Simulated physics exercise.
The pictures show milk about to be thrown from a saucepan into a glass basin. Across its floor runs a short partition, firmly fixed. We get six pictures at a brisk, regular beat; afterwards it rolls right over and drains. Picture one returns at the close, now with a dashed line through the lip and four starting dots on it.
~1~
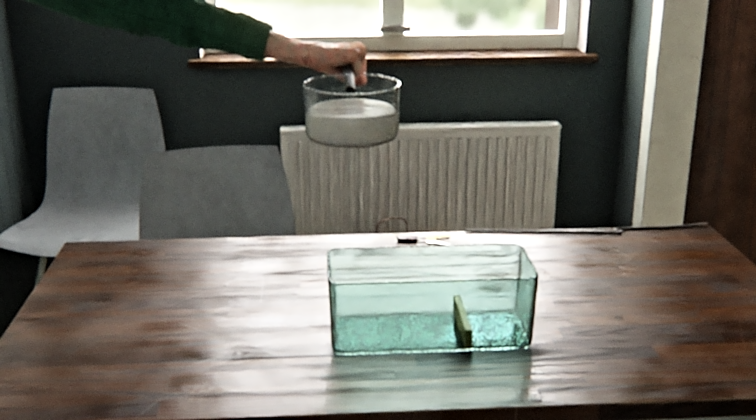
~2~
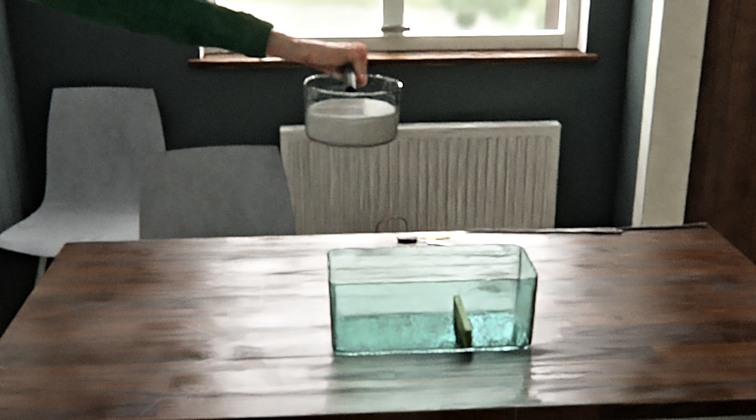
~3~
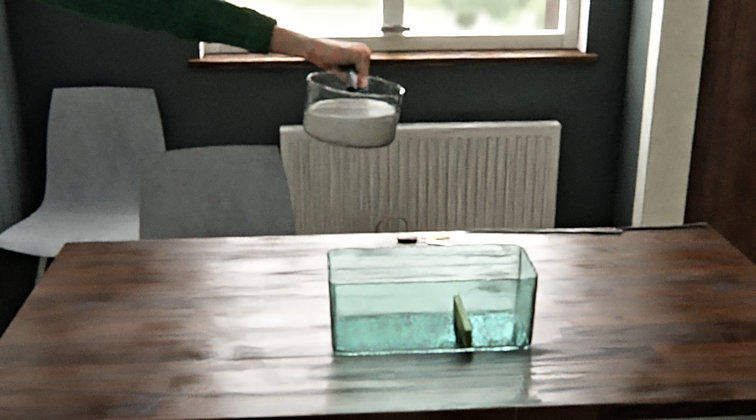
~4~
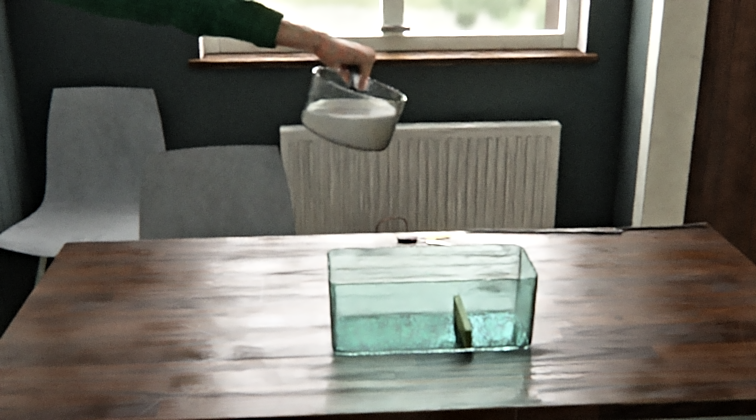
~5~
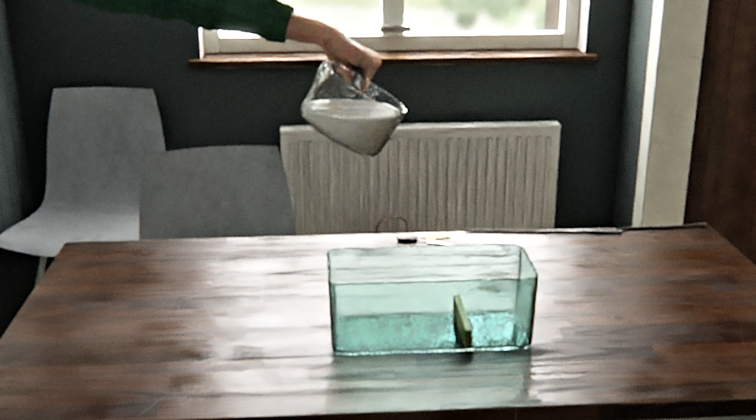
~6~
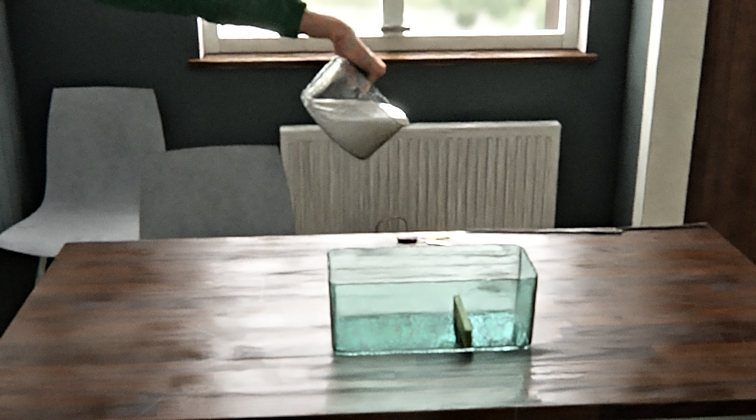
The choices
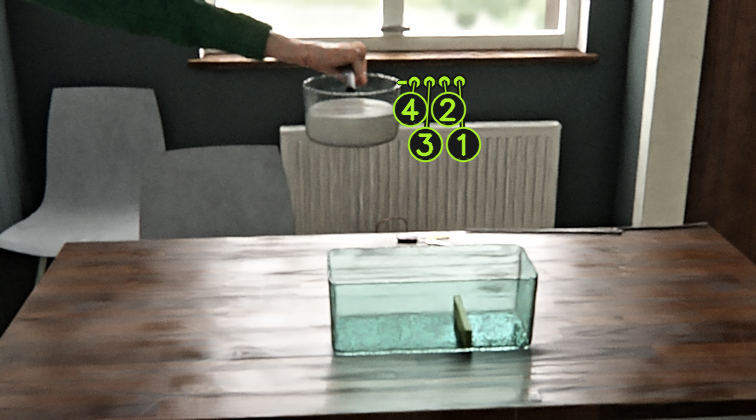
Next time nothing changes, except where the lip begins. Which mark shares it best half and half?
The answer is spot 3.
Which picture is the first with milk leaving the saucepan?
Picture 6.
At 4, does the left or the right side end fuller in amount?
The left side.
On the marked copy, 1 at (459, 81); 2 at (444, 81); 3 at (429, 82); 4 at (414, 82).
Choosing 1, about 28 % ends left of the wall and 69 % right of it; 4 % is lost outside.
Choosing 2, about 37 % ends left of the wall and 59 % right of it; 4 % is lost outside.
Choosing 3, about 49 % ends left of the wall and 49 % right of it; 3 % is lost outside.
Choosing 4, about 71 % ends left of the wall and 27 % right of it; 3 % is lost outside.
